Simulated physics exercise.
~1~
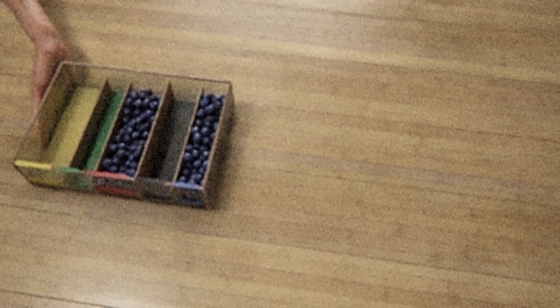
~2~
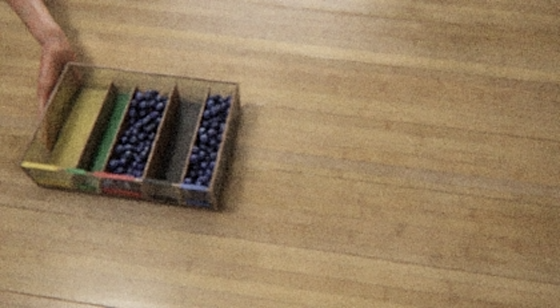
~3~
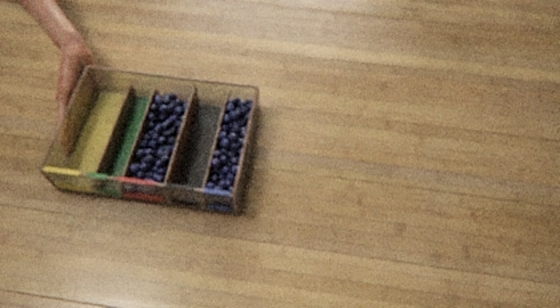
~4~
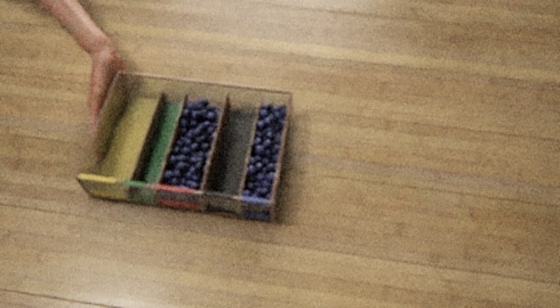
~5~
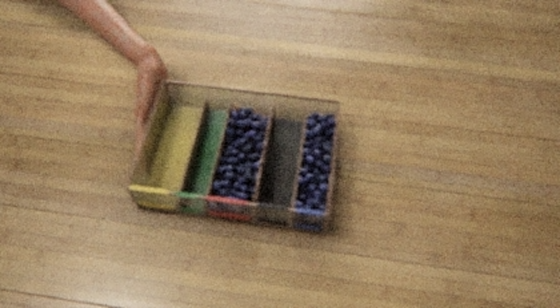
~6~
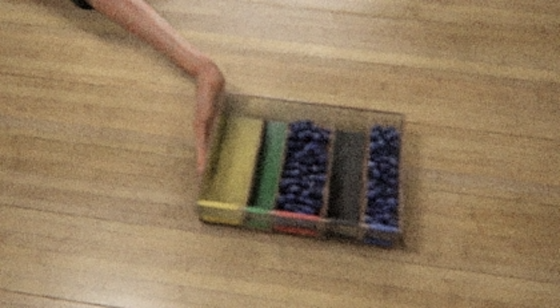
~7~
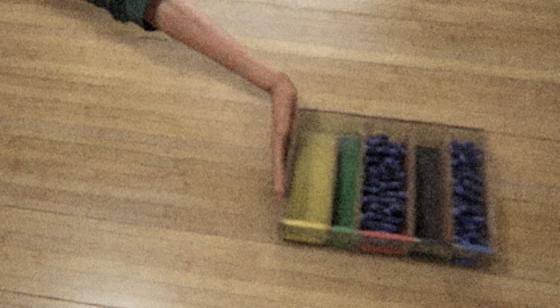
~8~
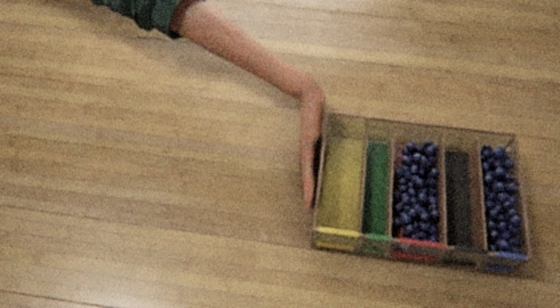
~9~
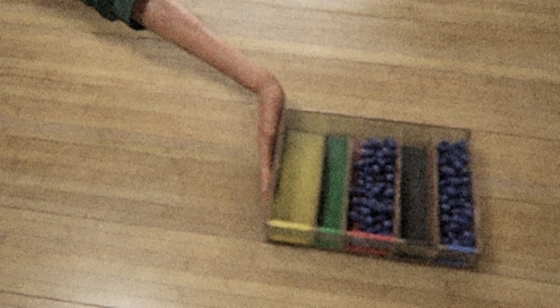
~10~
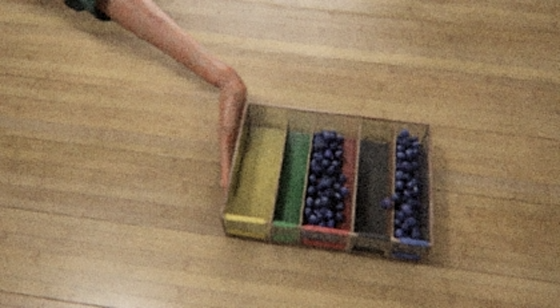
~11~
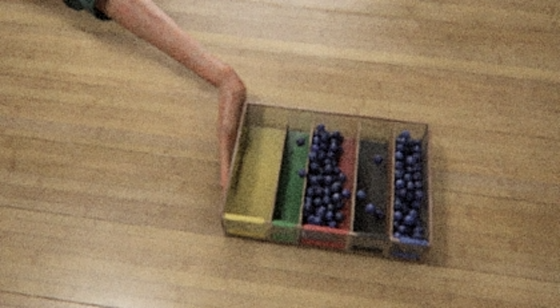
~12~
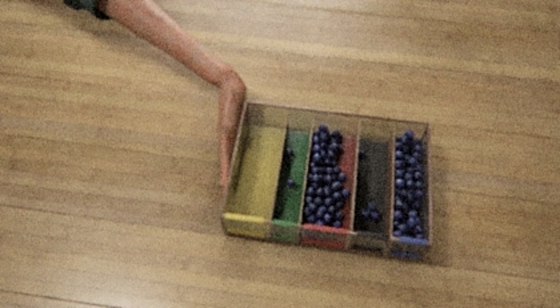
In this clip, a hand slides a clear divided tray of blueberries rightward across a wooden surface, then back partway left and stops. A few berries spill into the green and black sections, while most remain in the red and blue ones.
